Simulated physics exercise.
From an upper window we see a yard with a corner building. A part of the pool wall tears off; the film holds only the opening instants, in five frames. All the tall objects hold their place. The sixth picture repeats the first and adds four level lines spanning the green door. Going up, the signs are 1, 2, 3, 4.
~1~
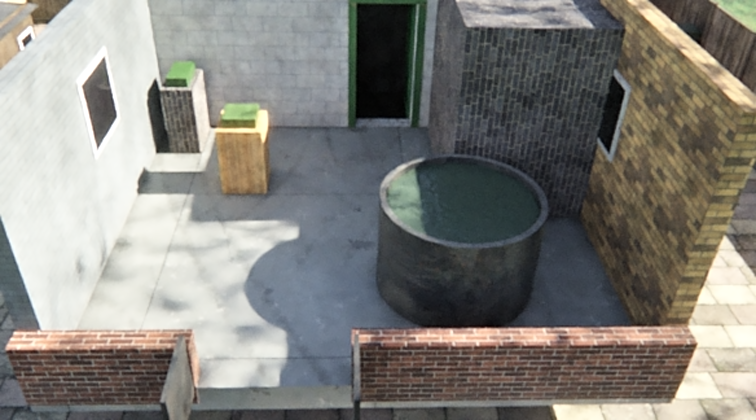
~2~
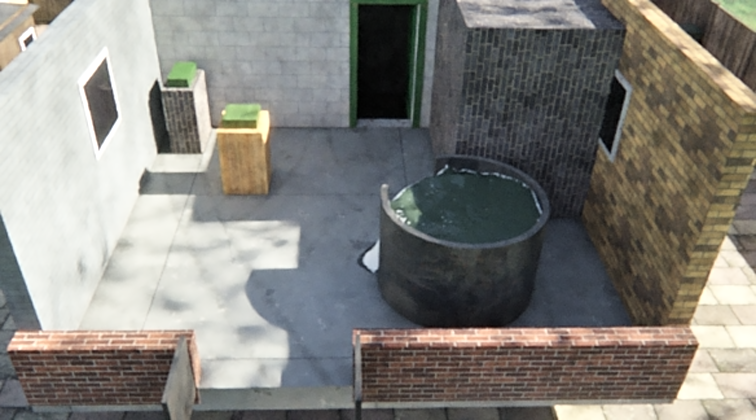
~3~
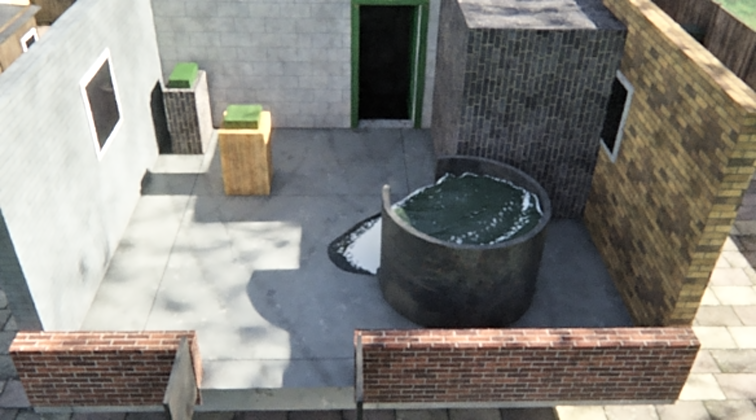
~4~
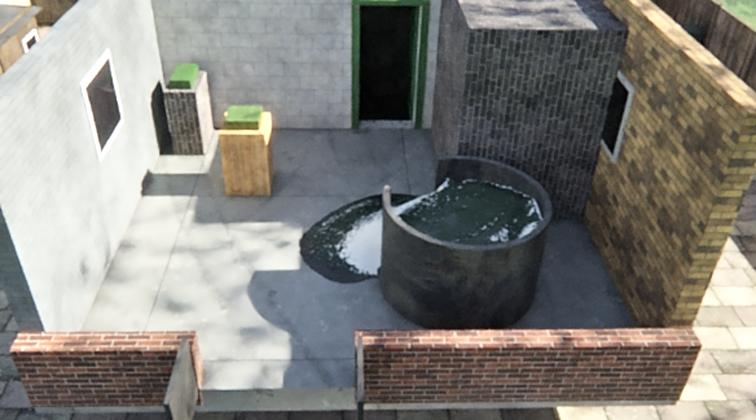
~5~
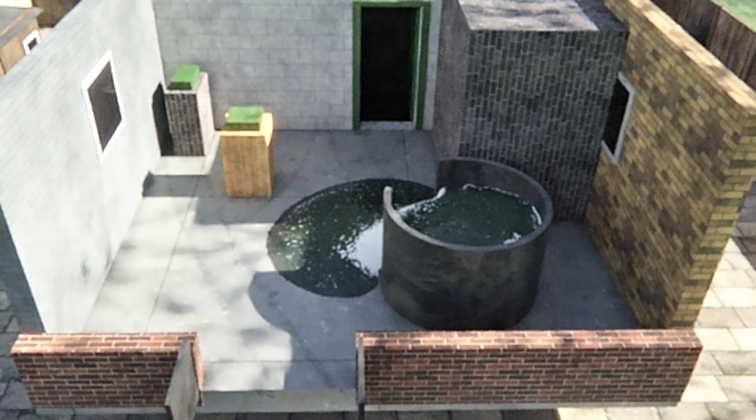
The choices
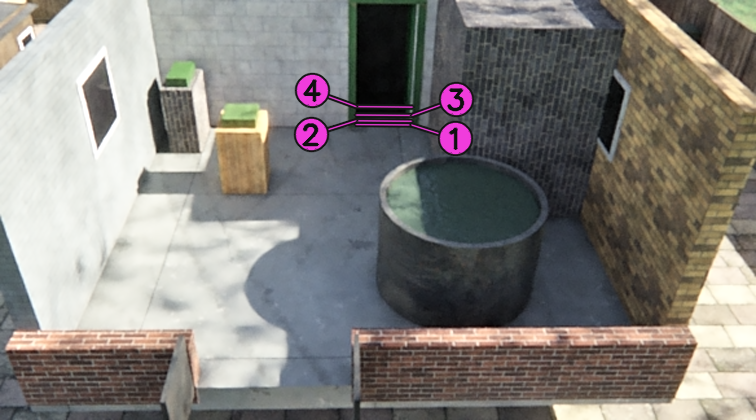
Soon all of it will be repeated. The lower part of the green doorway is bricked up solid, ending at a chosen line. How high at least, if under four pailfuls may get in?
It is 3.
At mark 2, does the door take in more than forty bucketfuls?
No.
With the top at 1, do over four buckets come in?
Yes, that goes wrong.
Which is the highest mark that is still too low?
That would be 2.
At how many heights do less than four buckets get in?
Two.
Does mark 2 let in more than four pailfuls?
Yes, it does.
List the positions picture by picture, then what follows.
Water in the pool at rest, its middle at (462, 202); foot of the green doorway at (383, 127); open gate at (273, 325), in the first picture.
Water covers 1 % of the ground, its front hidden from here, in the second picture.
Front seen at (338, 257), 4 % of the ground wet, in the third picture.
Front seen at (311, 234), 9 % of the ground wet, in the fourth picture.
Front seen at (291, 211), 17 % of the ground wet, in the fifth picture.
On the marked copy, 1 at (383, 124); 2 at (383, 121); 3 at (384, 115); 4 at (384, 106); from the bottom up 1, 2, 3, 4.
With 1, dozens of bucketfuls pour in.
With 2, about 13 bucketfuls get in.
With 3, a bucket or two gets in.
With 4, nothing gets over.
